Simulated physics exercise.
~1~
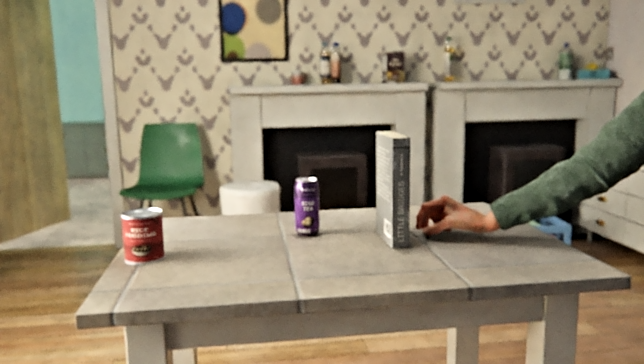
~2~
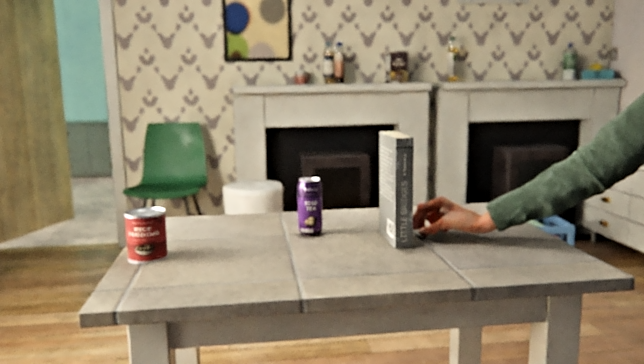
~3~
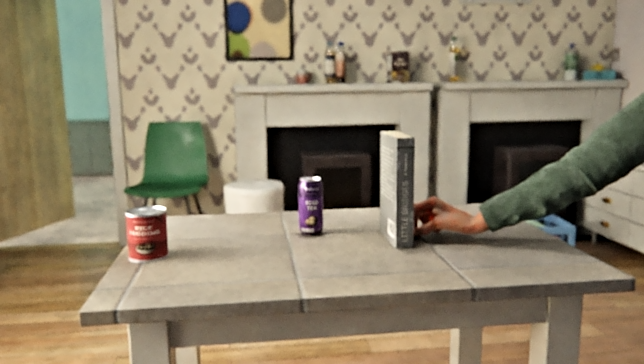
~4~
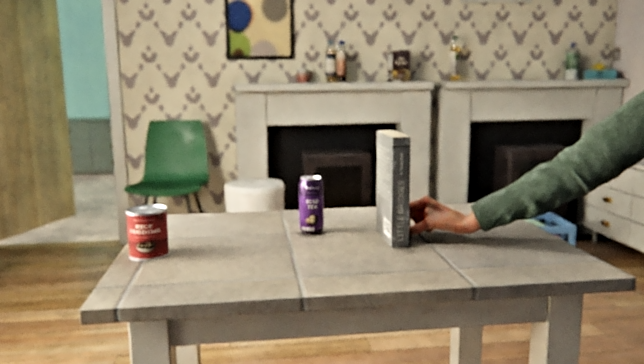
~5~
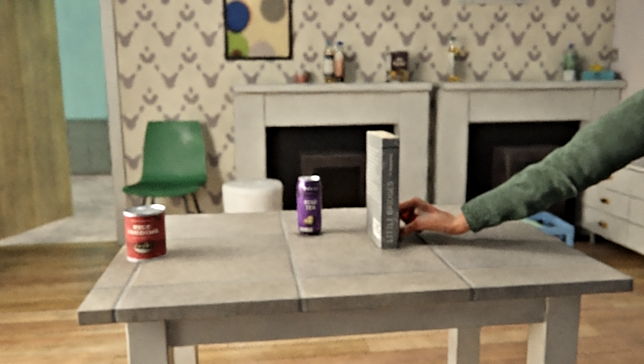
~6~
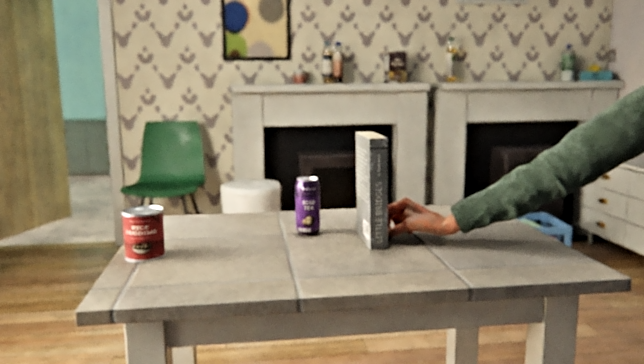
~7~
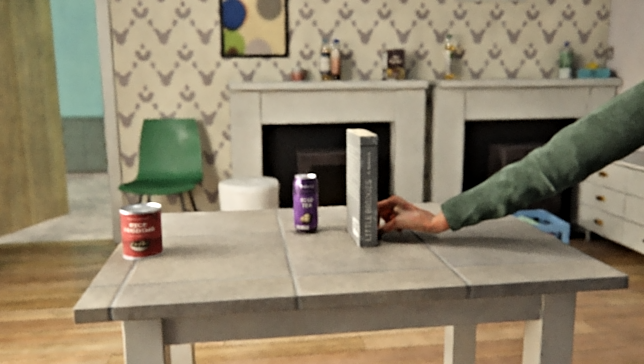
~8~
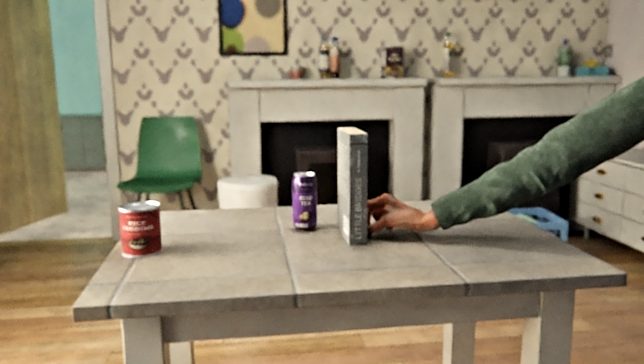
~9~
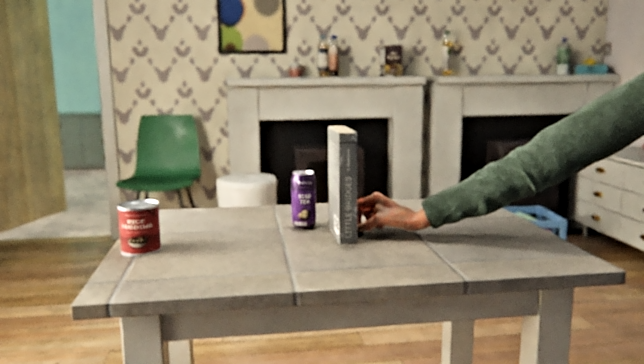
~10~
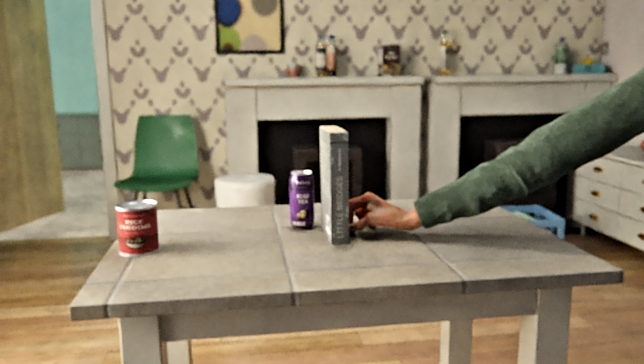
A grey book slides left, upright, toward the purple can as a hand pushes it.
